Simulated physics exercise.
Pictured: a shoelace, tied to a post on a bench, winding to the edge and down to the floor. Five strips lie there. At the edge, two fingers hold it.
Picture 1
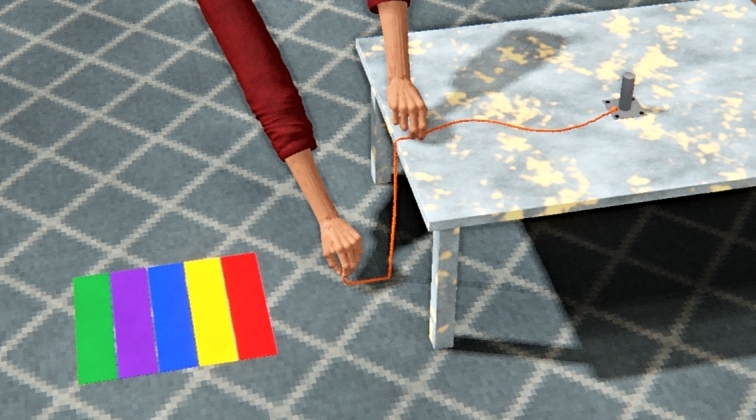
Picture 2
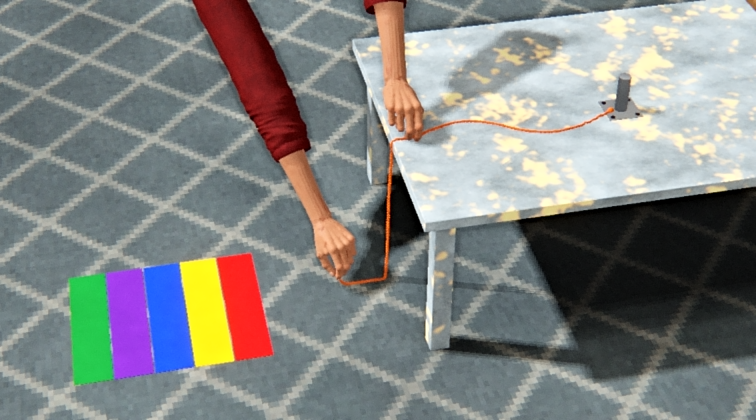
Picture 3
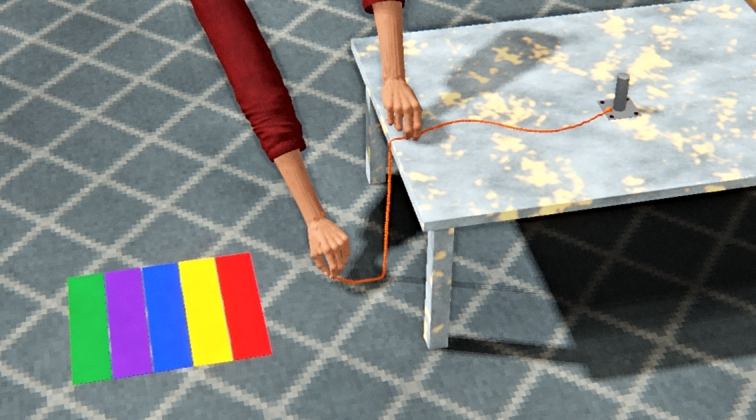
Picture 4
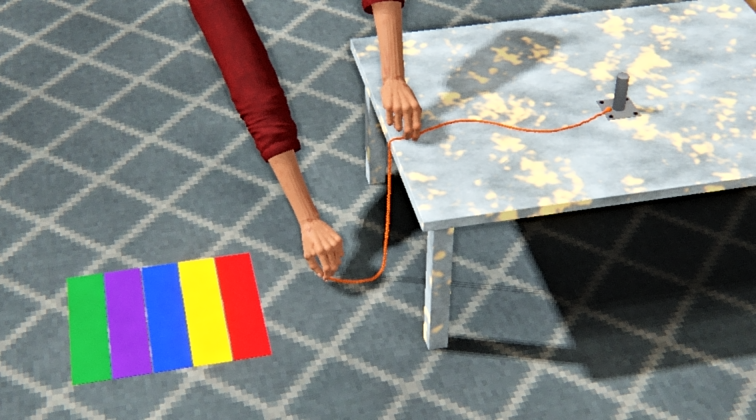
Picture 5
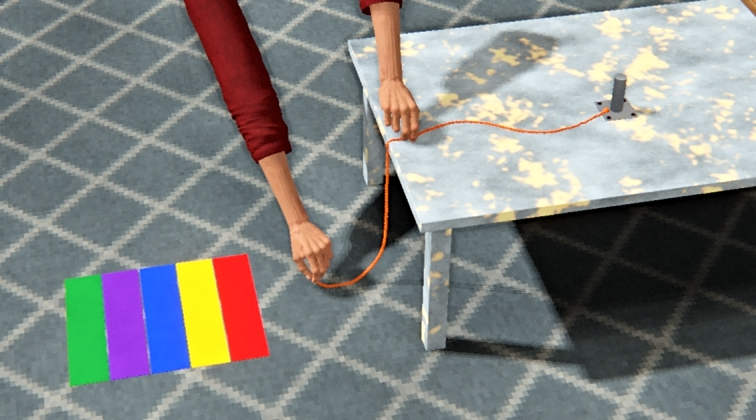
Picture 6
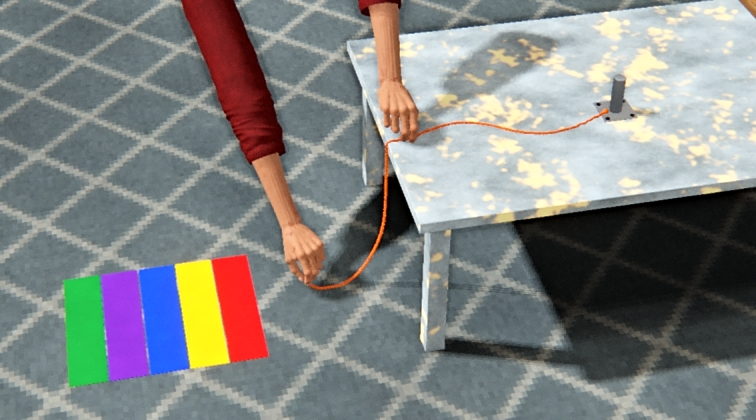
A hand drew the loose end of an orange cord slowly leftward near the floor, its sharp bend softening into a curve, while another hand held the cord at the edge of the bench.
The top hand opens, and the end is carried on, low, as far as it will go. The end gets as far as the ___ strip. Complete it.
The end gets as far as the yellow strip.
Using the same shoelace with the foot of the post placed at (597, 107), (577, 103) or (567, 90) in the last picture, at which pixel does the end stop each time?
One per try, in order: (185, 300), (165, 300), (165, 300).
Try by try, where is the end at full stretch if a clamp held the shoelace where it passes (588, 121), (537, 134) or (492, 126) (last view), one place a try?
That would be (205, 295) for the first, (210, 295) for the second and (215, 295) for the third.
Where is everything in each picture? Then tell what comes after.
End (343, 274); red (255, 338); yellow (216, 344); blue (176, 350); purple (137, 355); green (96, 362), in the first frame.
End (337, 275); shoelace through (590, 122) (521, 130) (444, 126) (391, 157) (388, 216) (386, 271), in the second frame.
End (331, 275), in the third frame.
End (324, 276); shoelace through (588, 121) (519, 129) (442, 125) (390, 156) (388, 215) (382, 270), in the fourth frame.
End (313, 279), in the fifth frame.
End (305, 280); shoelace through (584, 123) (516, 131) (439, 127) (387, 158) (384, 217) (359, 272), in the sixth frame.
Soon after, end near (265, 286); short of the strips.
After that, end near (223, 292); over red.
At the stop, end near (200, 296); over yellow. Over yellow.
